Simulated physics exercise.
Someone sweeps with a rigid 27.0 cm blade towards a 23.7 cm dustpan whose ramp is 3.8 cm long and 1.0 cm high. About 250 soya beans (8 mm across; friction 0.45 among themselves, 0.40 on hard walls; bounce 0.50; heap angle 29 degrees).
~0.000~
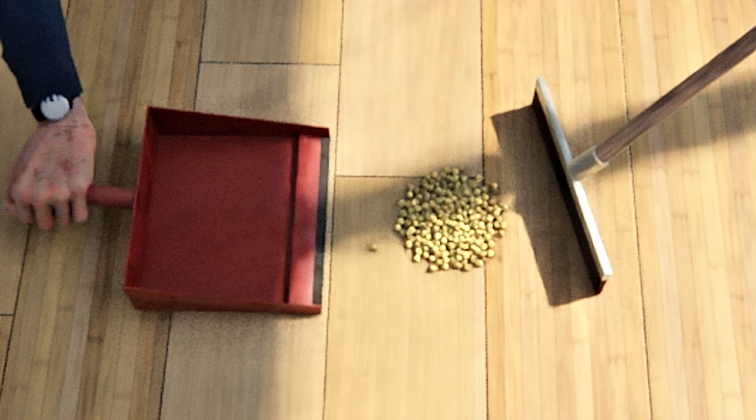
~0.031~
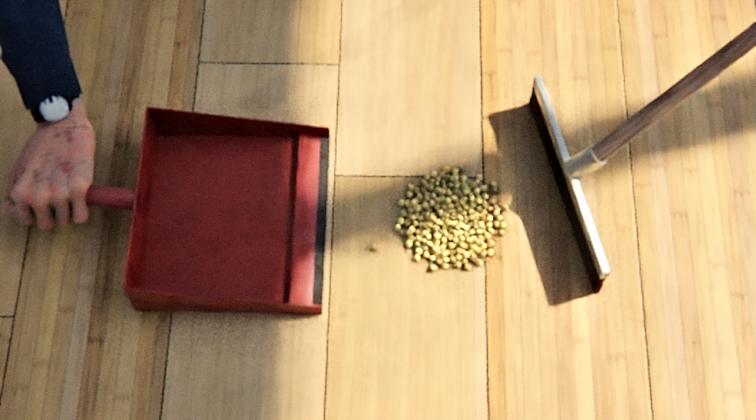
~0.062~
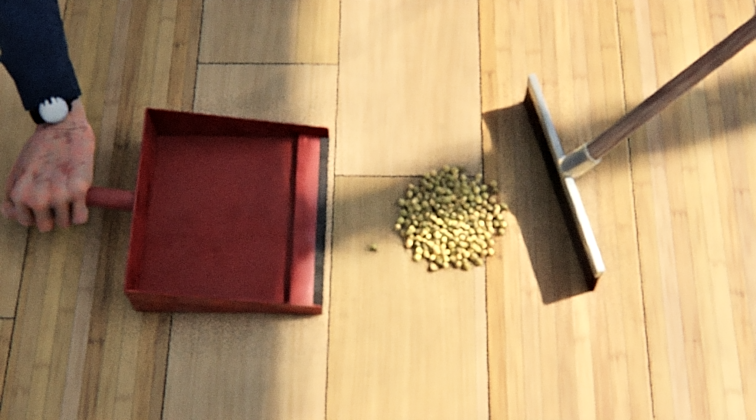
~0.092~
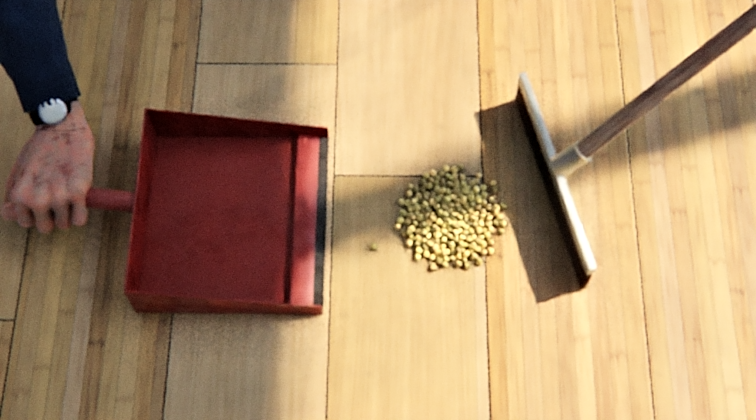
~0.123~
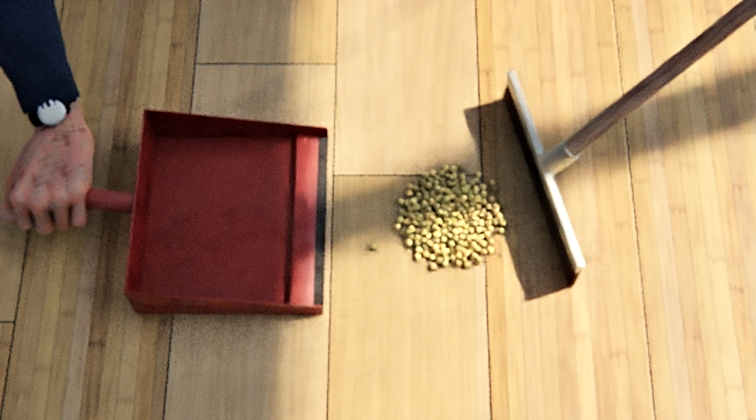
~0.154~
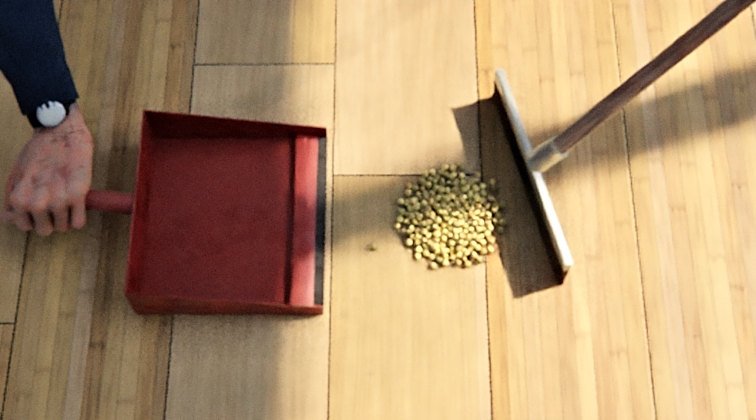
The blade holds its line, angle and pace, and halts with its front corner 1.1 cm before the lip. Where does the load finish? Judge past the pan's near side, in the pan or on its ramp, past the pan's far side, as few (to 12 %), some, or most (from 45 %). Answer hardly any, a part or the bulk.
Near side: Hardly any, pan: Hardly any, far side: Hardly any.
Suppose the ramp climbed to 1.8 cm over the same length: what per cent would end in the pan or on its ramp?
Then about 0 per cent.
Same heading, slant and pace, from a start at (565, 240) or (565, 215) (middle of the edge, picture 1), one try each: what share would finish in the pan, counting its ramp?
Some 15 and 10 per cent.
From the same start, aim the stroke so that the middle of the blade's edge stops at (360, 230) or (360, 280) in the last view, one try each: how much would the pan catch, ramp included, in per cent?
Some 15 and 25 per cent.
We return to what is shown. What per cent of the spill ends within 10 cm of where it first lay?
About 5 per cent.
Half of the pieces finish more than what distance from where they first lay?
Some 14 cm.
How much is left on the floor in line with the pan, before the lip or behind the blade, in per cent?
Some 90 per cent.
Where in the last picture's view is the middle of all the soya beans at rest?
At about (345, 227).
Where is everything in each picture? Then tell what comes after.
Blade from (605, 275) to (540, 84), moved 0.0 cm, 0 of the pieces shifted so far; middle of the pieces at (452, 221); pan at (221, 220), in the first frame.
Blade from (604, 274) to (537, 83), moved 0.2 cm, 0 of the pieces shifted so far; middle of the pieces at (452, 221), in the second frame.
Blade from (598, 272) to (531, 82), moved 0.8 cm, 0 of the pieces shifted so far; middle of the pieces at (451, 220), in the third frame.
Blade from (590, 270) to (522, 80), moved 1.8 cm, 0 of the pieces shifted so far; middle of the pieces at (451, 220), in the fourth frame.
Blade from (578, 268) to (511, 78), moved 3.2 cm, 0 of the pieces shifted so far; middle of the pieces at (451, 219), in the fifth frame.
Blade from (567, 265) to (499, 77), moved 4.5 cm, 0 of the pieces shifted so far; middle of the pieces at (451, 219); pan at (220, 223). The blade's pace is about 0.43 m/s, heading 6 degrees away from the viewer's side, in the sixth frame.
Then, at 0.39 s, middle of the blade 15 cm from the lip; 0 % over the lip, far side 0 %, near side 0 %.
After 0.54 s, middle of the blade 8 cm from the lip; 0 % over the lip, far side 0 %, near side 0 %.
After 0.82 s, middle of the blade 5 cm from the lip; 5 % over the lip, far side 0 %, near side 5 %.
In the end, at 1.2 s, near side 5 %, pan 5 %, far side 0 %, in front of the lip or behind the blade 90 %.
